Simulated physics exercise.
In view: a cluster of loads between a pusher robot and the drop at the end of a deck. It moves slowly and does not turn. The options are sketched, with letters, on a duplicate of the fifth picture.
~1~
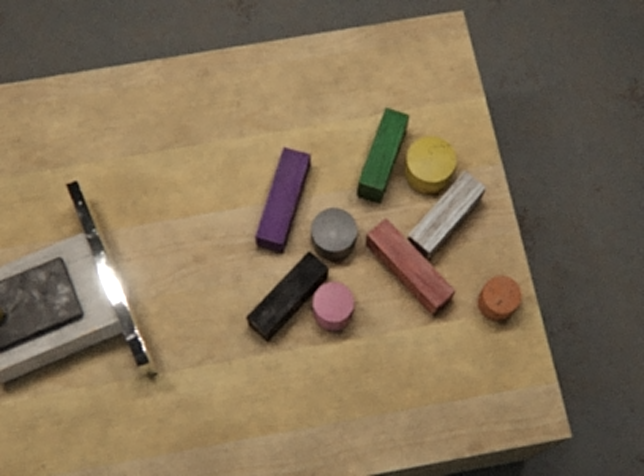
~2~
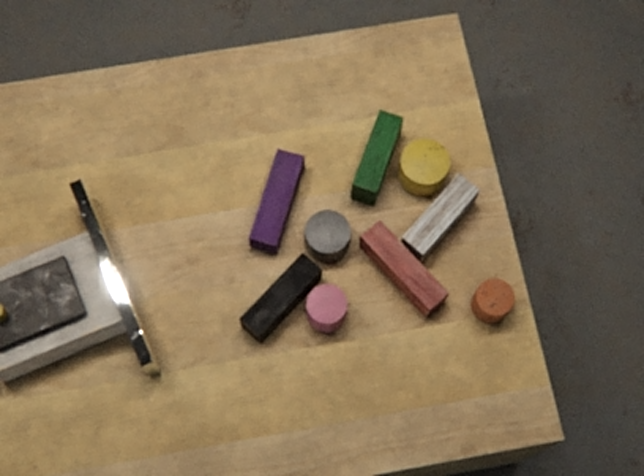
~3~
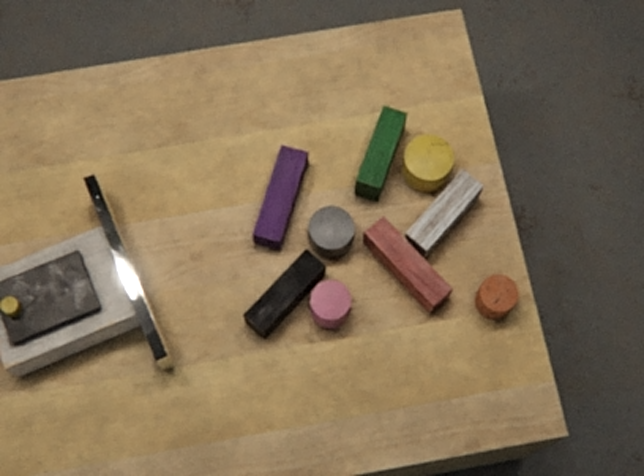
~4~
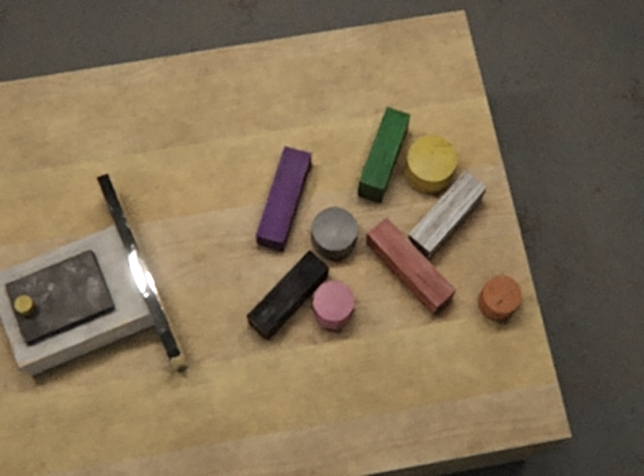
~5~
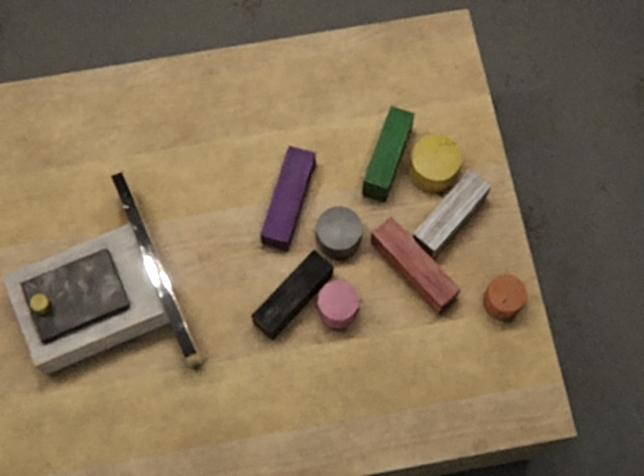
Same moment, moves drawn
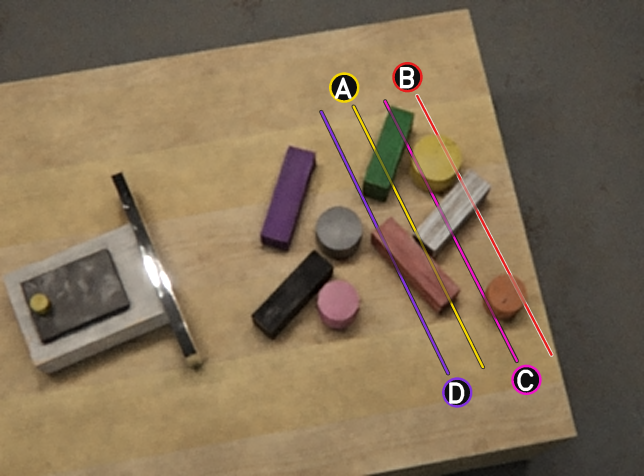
At the start, a pale machine with an upright dark blade sits at the left edge of a wooden deck, facing a cluster of coloured bars and round canisters. It slides slowly rightward without turning, narrowing the gap, while the pieces keep their arrangement, untouched.
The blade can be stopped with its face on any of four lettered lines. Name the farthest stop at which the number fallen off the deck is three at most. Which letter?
C.
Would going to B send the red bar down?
Yes.
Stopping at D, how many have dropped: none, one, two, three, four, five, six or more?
By then, none.
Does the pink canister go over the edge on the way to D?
No.
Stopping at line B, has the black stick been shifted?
Yes.
On the marked copy, A at (416, 231); B at (482, 220); C at (448, 225); D at (382, 237).
Taking C. A third of the way, robot (191, 272); pink canister (357, 309); black stick (325, 292).
Two thirds of the way, robot (299, 254); orange canister (520, 302); white stick (467, 204).
When it is over, robot (382, 239); orange canister over the edge; white stick over the edge; three fallen.
As for the rest, A is within the limit but short; B drops six; D is within the limit but short.
